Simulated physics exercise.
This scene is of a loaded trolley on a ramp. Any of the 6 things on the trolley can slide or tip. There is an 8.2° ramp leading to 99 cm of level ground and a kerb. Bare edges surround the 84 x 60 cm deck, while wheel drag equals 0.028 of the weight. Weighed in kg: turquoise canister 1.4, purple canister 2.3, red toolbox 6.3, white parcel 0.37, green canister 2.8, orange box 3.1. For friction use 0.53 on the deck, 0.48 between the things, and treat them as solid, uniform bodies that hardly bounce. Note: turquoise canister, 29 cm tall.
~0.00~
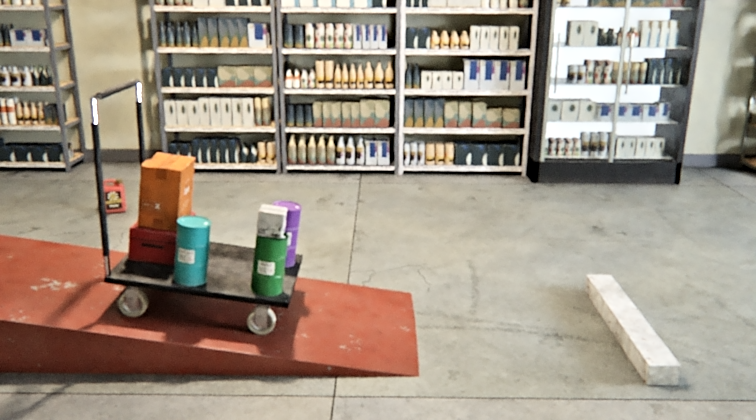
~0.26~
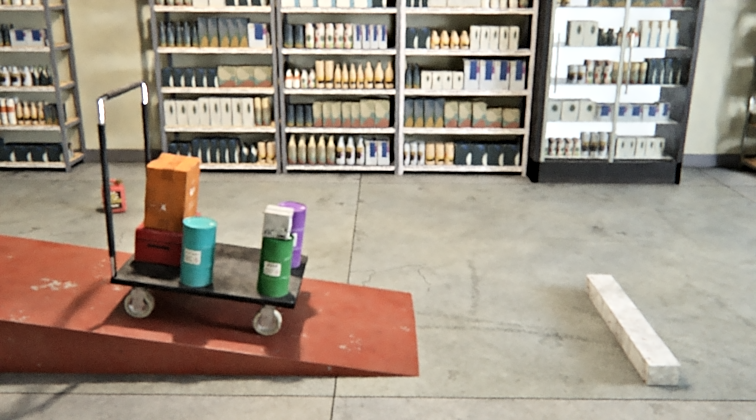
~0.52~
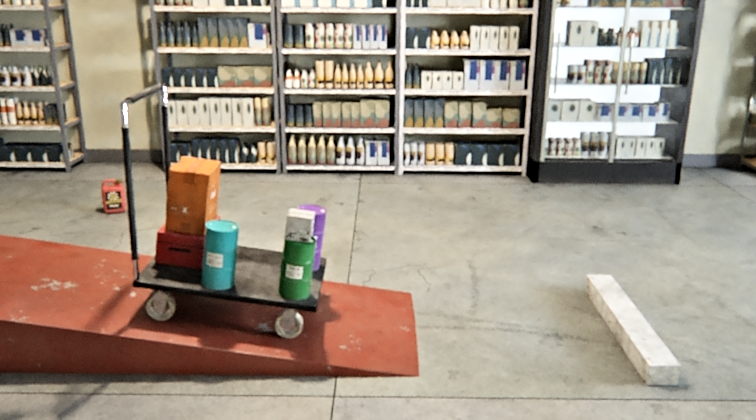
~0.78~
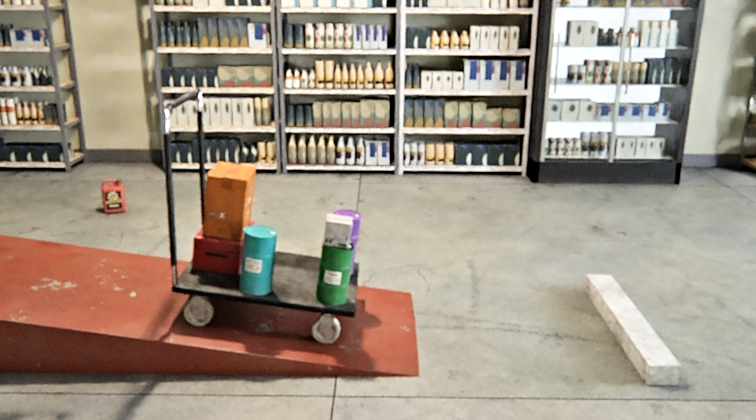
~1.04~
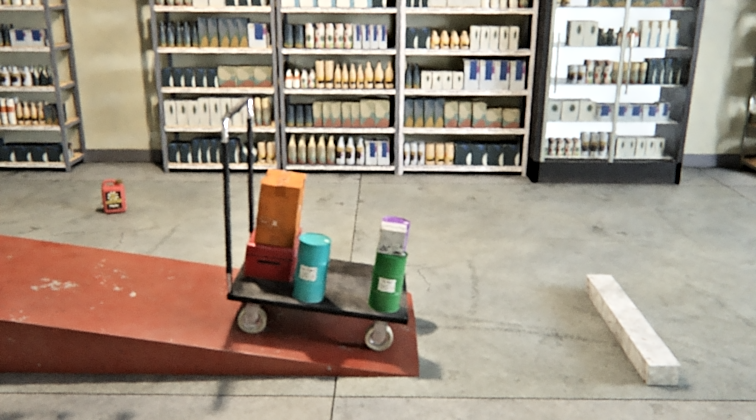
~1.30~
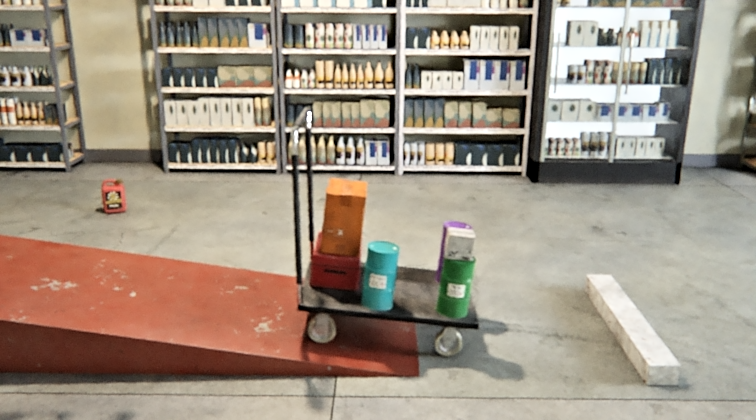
A loaded trolley rolled down a red ramp from left to right, slowly at first and then faster, carrying its boxes and canisters past store shelves and onto the grey floor at the bottom.
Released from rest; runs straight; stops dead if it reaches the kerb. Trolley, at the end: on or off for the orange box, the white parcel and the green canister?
I expect the orange box to not leave the cart. I expect the white parcel to leave the cart. I expect the green canister to leave the cart.
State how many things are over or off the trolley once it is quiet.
I get 3.
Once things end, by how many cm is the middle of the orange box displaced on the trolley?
The shift is close to 18 cm.
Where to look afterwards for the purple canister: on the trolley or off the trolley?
Purple canister: Goes out of bounds.
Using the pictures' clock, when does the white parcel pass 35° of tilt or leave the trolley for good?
At about 2.0 s.
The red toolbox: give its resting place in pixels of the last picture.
Look near (518, 273) and you'll find it.
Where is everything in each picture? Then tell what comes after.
In the first picture, 163 cm left to run; orange box (167, 191); white parcel (272, 222); green canister (269, 262).
In the second picture, 161 cm left to run; red toolbox (169, 236); turquoise canister (198, 251).
In the third picture, 151 cm left to run; red toolbox (189, 239).
In the fourth picture, 133 cm left to run; turquoise canister (258, 260).
In the fifth picture, 108 cm left to run; red toolbox (274, 251); turquoise canister (312, 268).
In the sixth picture, 76 cm left to run; orange box (344, 217); white parcel (460, 244); green canister (456, 285).
After 1.90 s, trolley at the kerb; white parcel moved 6 cm near (635, 246); orange box moved 6 cm near (508, 229); green canister moved 5 cm near (632, 286).
After 2.10 s, trolley at the kerb; purple canister, white parcel and green canister now off the trolley; orange box 4° off its base near (537, 229); turquoise canister 10° off its base.
After 2.30 s, trolley at the kerb; orange box 10° off its base near (540, 228); turquoise canister moved 13 cm; red toolbox moved 14 cm.
In the end (3.2 s), off the trolley, purple canister, white parcel and green canister; not toppled but over 10 cm from the start, turquoise canister, red toolbox and orange box. At the end, from the last picture's camera, orange box near (534, 229), white parcel near (743, 340).
